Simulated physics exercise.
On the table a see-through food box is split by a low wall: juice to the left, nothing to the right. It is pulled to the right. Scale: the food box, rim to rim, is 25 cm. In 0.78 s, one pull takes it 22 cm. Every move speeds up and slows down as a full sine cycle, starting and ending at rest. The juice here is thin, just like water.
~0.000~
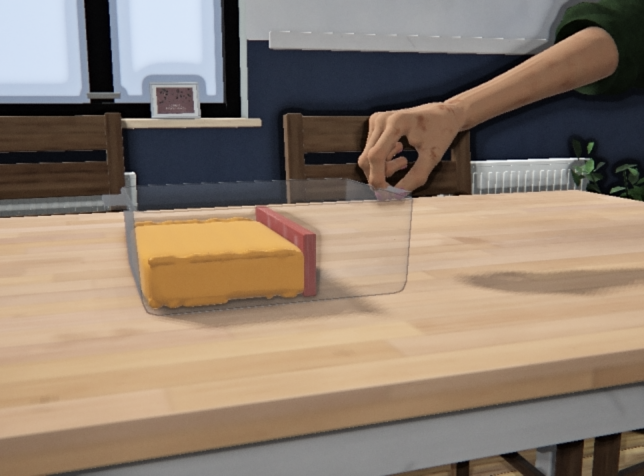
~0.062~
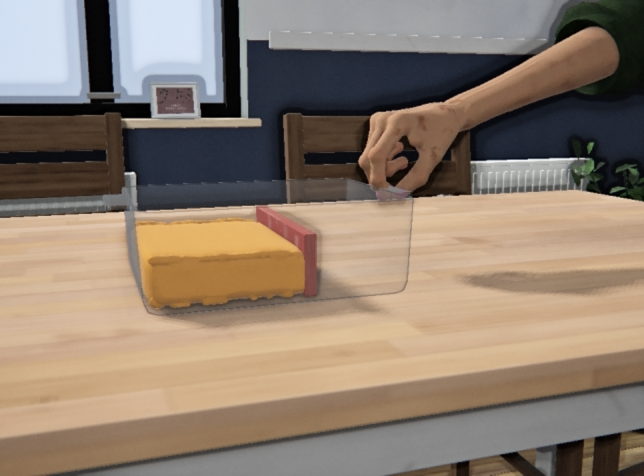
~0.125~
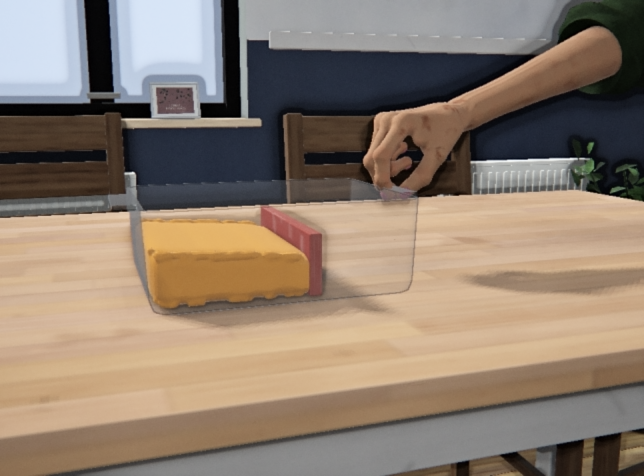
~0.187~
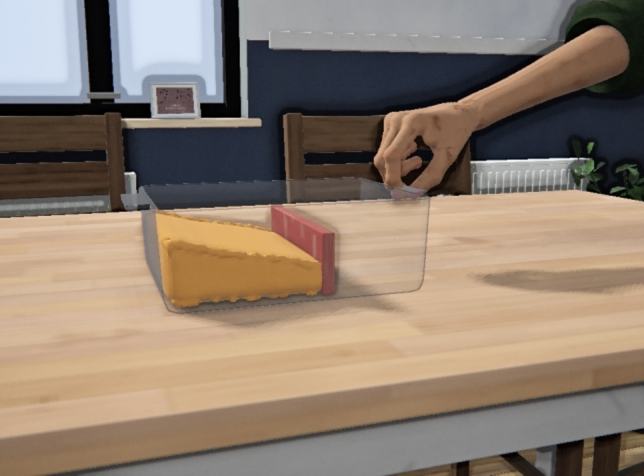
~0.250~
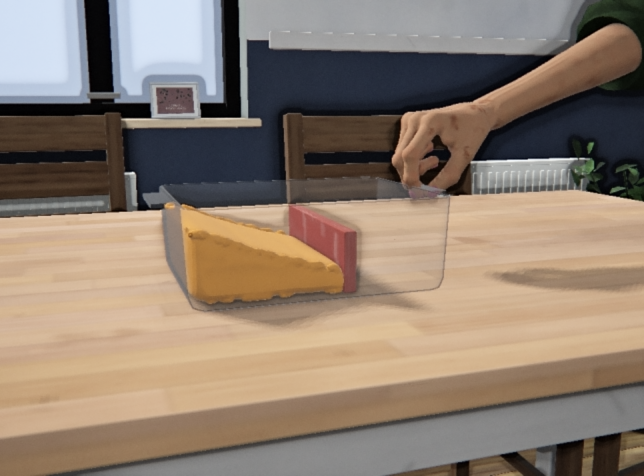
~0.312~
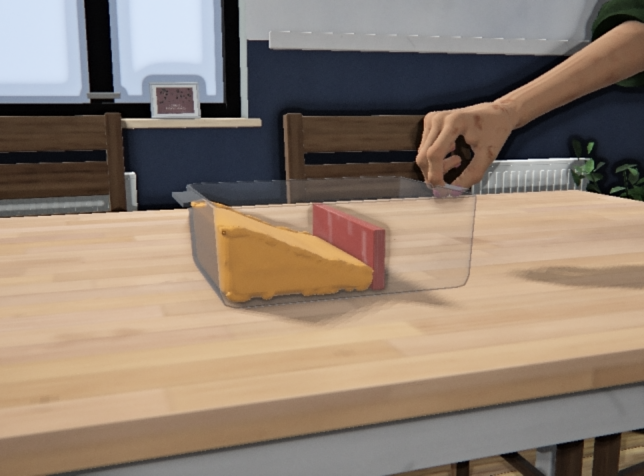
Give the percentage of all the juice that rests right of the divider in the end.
Roughly 14 out of every 100 parts.
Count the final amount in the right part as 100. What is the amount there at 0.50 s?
I'd say something like 0 per cent at that point.
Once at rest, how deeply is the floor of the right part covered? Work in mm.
Roughly 10 millimetres.
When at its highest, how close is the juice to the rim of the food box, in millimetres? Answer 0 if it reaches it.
10 mm.
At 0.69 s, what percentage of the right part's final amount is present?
It comes to something like 80 per cent at that moment.
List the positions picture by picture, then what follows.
In the first picture, 0.0 cm from the start; food box, level (134, 240) left, (276, 233) right, rim (376, 190); the top of the divider is at (309, 237).
In the second picture, 0.1 cm from the start; food box, level (134, 239) left, (276, 234) right.
In the third picture, 0.6 cm from the start; food box, level (139, 235) left, (281, 237) right.
In the fourth picture, 1.8 cm from the start; food box, level (151, 226) left, (292, 243) right.
In the fifth picture, 3.9 cm from the start; food box, level (173, 216) left, (306, 246) right.
In the sixth picture, 6.7 cm from the start; food box, level (203, 214) left, (327, 246) right.
Then, 0.50 s in, it has gone 17 cm; 0 per cent is on the right side and 0 is out of the food box.
Then, 0.69 s in, it has gone 22 cm; 11 per cent is on the right side and 0 is out of the food box.
Then, 0.88 s in, it has gone 22 cm; 11 per cent is on the right side and 0 is out of the food box.
Then, 1.07 s in, it has gone 22 cm; 11 per cent is on the right side and 1 is out of the food box.
Finally, 14 per cent is on the right side and 1 is out of the food box.
